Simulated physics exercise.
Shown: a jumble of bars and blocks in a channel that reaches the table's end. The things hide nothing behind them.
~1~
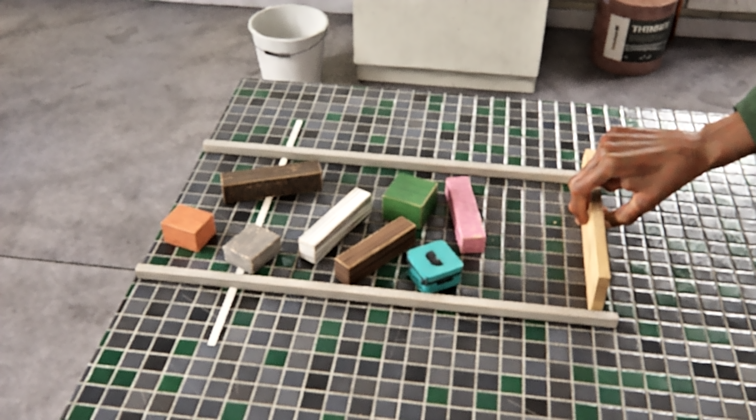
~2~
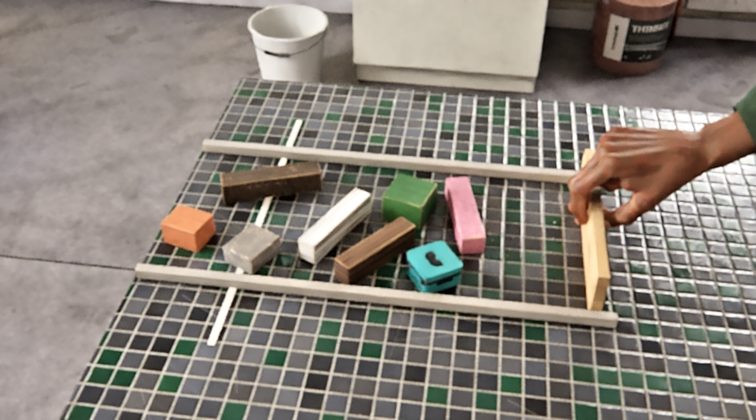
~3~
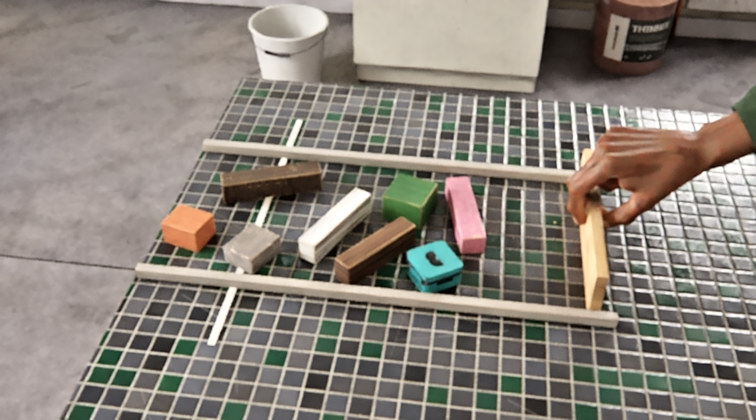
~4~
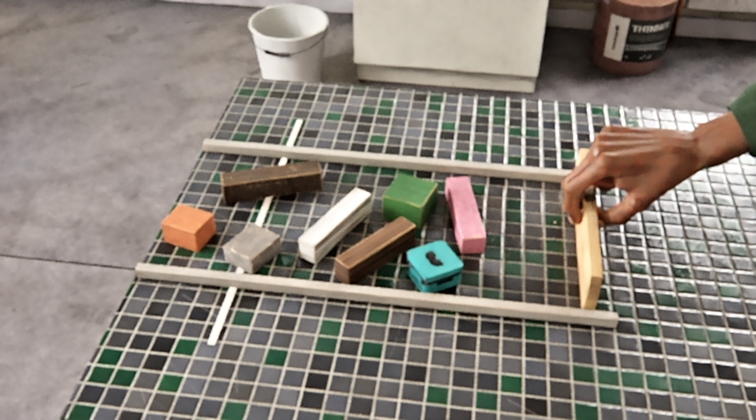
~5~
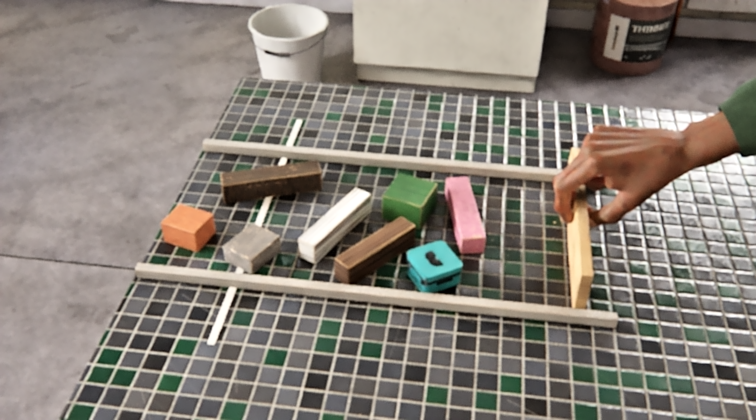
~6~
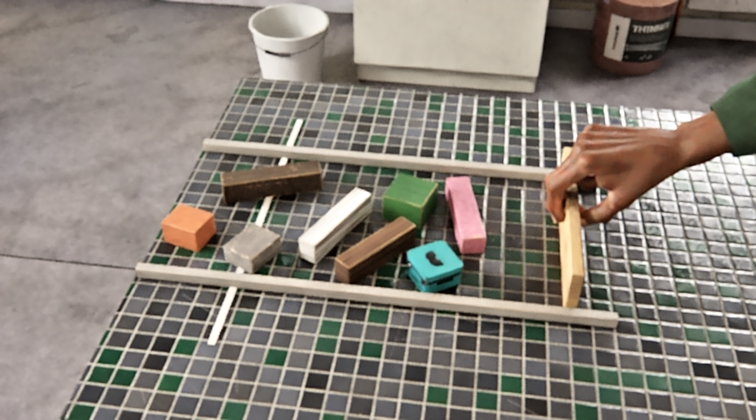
A hand reaches in from the right and holds an upright pale wooden board across two rails on a tabletop of dark and green tiles, seen from above. Between the rails lie an orange block, black bar, grey block, white and brown bars, green block, teal pieces and pink bar, left to right. The hand slides the board slightly left while everything else and the camera stay still.
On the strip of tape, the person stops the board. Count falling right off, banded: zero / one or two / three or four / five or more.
The count that comes down will most likely be a single one or two.
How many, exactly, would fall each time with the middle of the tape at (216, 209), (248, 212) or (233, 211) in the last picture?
4, 2, 3.
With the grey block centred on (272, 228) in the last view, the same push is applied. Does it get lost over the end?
It drops down.
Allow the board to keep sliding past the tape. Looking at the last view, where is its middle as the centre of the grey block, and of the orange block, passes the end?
Near (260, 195) in the first case, near (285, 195) in the other.
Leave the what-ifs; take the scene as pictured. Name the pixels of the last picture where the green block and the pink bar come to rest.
The green block settles near (225, 185); as for the pink bar, near (256, 194).
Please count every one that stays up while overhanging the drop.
Overhang count: 2.
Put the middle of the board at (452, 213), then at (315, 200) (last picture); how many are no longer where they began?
At the first spot 3, then 8.
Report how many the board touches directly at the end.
All in all, 3.
Soon after, none off yet; orange block at rest near (189, 227); black bar at rest near (272, 182); grey block at rest near (253, 248).
After that, none off yet; orange block displaced a little near (175, 224); black bar displaced a little near (264, 170); grey block displaced about its own width near (202, 251).
In the end, the number that fall off is one or two; gone, orange block.
